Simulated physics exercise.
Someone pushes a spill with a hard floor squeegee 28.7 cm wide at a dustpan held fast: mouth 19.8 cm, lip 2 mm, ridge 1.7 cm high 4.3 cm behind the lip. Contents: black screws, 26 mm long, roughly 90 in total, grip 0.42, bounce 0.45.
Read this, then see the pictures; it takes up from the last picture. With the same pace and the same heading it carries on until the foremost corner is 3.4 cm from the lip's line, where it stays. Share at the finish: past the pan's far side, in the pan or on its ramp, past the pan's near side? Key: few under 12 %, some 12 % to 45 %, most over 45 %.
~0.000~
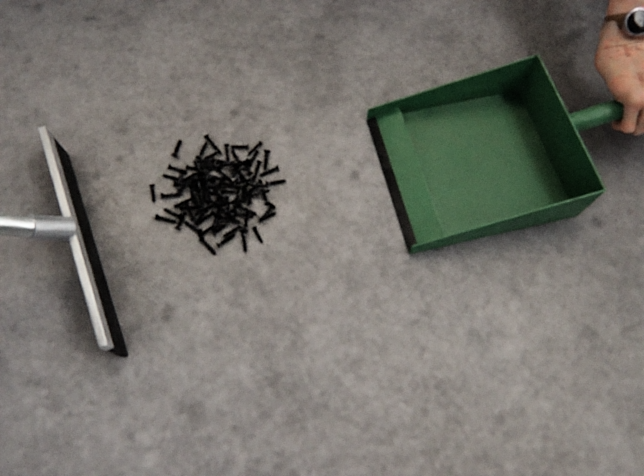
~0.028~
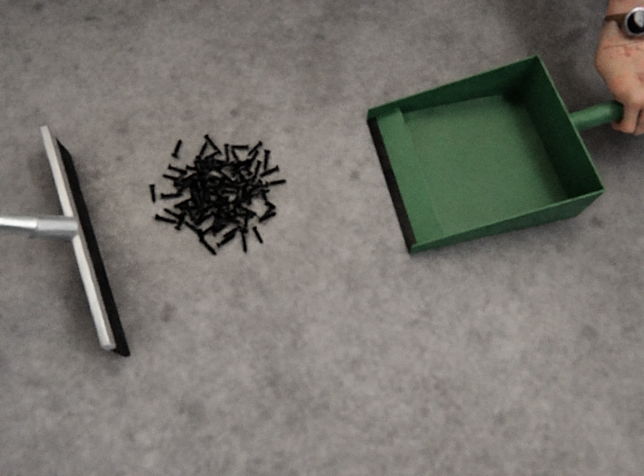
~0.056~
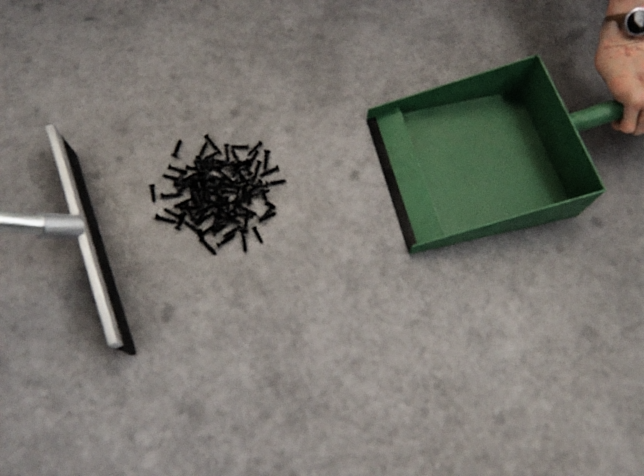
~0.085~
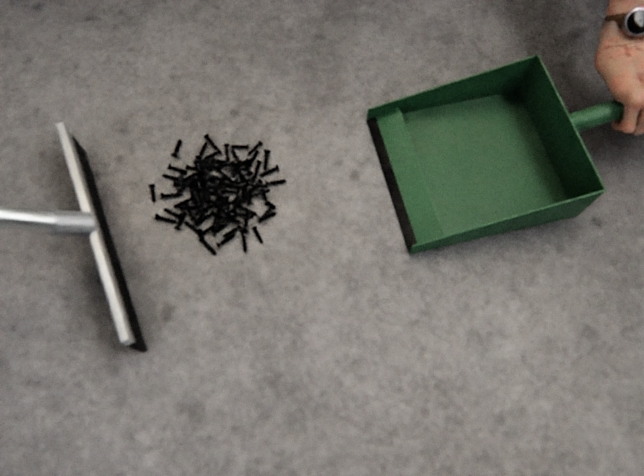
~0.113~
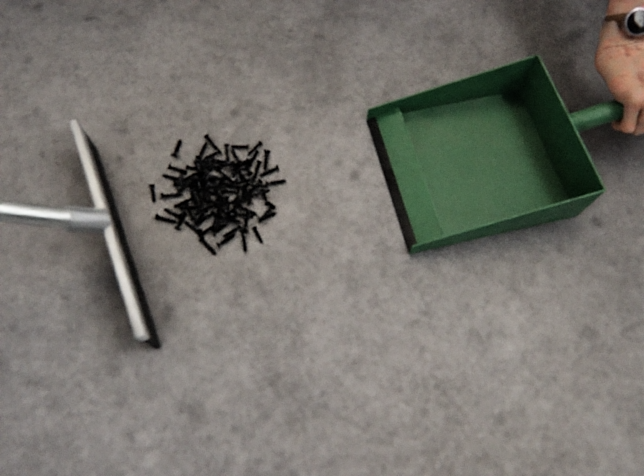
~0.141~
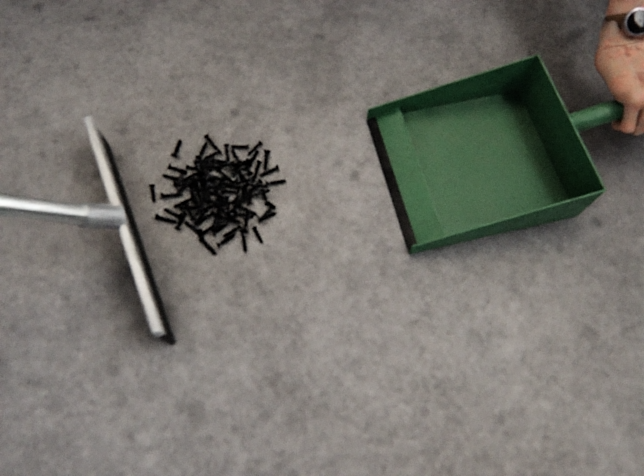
Far side = some, pan = few, near side = few.
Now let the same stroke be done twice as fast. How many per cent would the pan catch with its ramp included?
Then some 35 in a hundred.
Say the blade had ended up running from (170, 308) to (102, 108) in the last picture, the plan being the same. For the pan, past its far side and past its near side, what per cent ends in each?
That ends as pan 10, far 45, and near 0.
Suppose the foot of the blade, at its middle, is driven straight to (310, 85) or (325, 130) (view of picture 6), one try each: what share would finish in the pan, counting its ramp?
Some 0 and 5 per cent.
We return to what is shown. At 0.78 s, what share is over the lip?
About 5 percent.
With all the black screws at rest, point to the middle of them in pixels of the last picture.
Close to pixel (360, 149).
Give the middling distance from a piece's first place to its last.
Near 20 cm.
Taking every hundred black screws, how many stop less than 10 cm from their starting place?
Around 0 in a hundred.
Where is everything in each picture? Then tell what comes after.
In the first picture, blade from (107, 345) to (47, 135), moved 0.0 cm, 0 of the pieces shifted so far; middle of the pieces at (217, 187); pan at (482, 163).
In the second picture, blade from (109, 345) to (49, 134), moved 0.2 cm, 0 of the pieces shifted so far; middle of the pieces at (217, 187).
In the third picture, blade from (116, 343) to (55, 133), moved 0.9 cm, 0 of the pieces shifted so far; middle of the pieces at (217, 187).
In the fourth picture, blade from (128, 340) to (65, 131), moved 2.1 cm, 0 of the pieces shifted so far; middle of the pieces at (217, 187).
In the fifth picture, blade from (143, 336) to (78, 128), moved 3.7 cm, 0 of the pieces shifted so far; middle of the pieces at (217, 187).
In the sixth picture, blade from (159, 331) to (92, 125), moved 5.4 cm, 0 of the pieces shifted so far; middle of the pieces at (217, 187); pan at (482, 163). The blade's pace is about 0.59 m/s, heading 2 degrees away from the viewer's side.
Then, at 0.36 s, middle of the blade 19 cm from the lip; 0 % over the lip, far side 10 %, near side 0 %.
Then, at 0.51 s, middle of the blade 10 cm from the lip; 0 % over the lip, far side 20 %, near side 0 %.
Then, at 0.78 s, middle of the blade 6 cm from the lip; 5 % over the lip, far side 20 %, near side 0 %.
At rest (1.7 s), far side 20 %, pan 5 %, near side 0 %, in front of the lip or behind the blade 75 %.
